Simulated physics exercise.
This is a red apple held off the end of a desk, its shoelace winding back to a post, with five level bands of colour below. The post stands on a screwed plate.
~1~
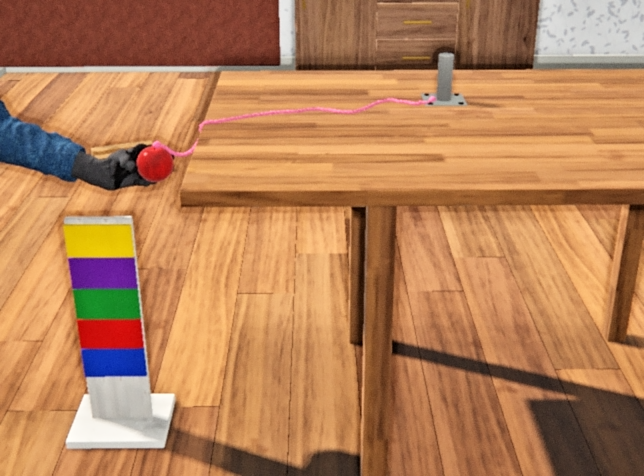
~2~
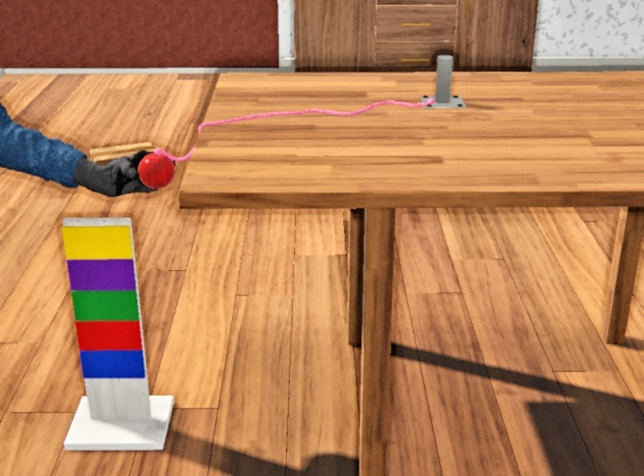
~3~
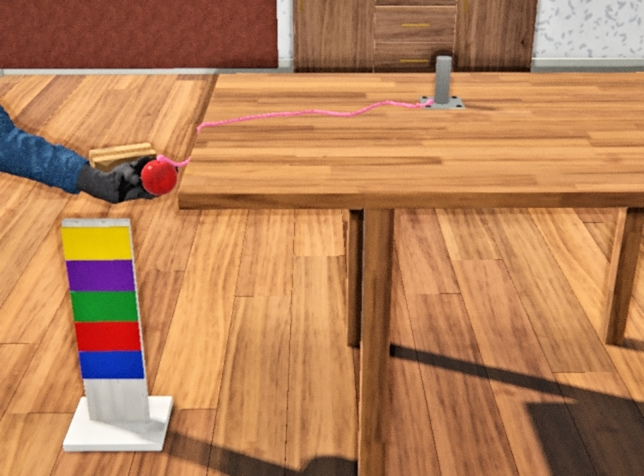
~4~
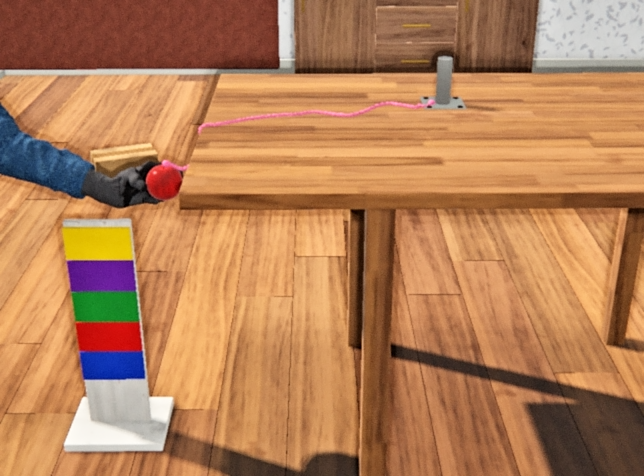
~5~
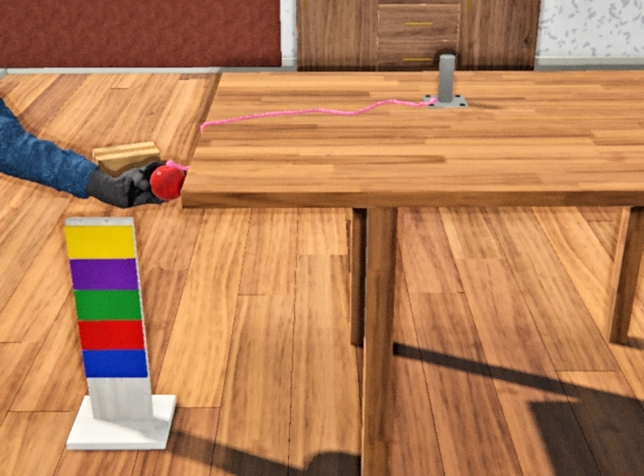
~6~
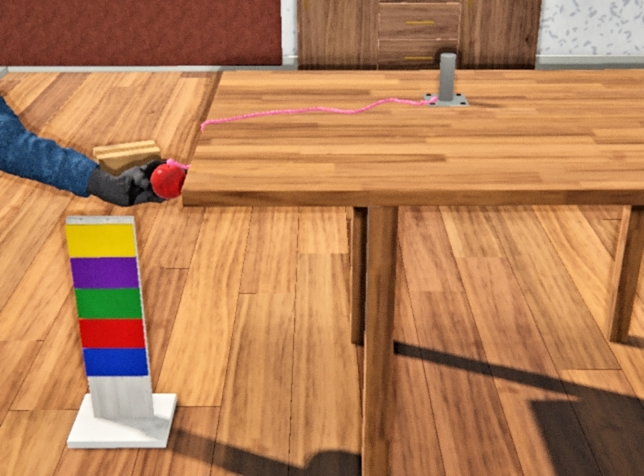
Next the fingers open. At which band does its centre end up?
At yellow.
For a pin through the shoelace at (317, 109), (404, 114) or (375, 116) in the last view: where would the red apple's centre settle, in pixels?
In that order: (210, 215), (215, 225) and (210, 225).
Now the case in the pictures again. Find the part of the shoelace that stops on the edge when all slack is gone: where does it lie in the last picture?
At (240, 118), roughly.
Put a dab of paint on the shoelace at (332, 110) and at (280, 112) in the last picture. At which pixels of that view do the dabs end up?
About (301, 112), and the other about (247, 117).
Soon after, apple near (225, 237); level with yellow.
Then, apple near (200, 240); level with yellow.
At rest, apple near (213, 239); level with yellow. Its centre hangs level with the yellow band.
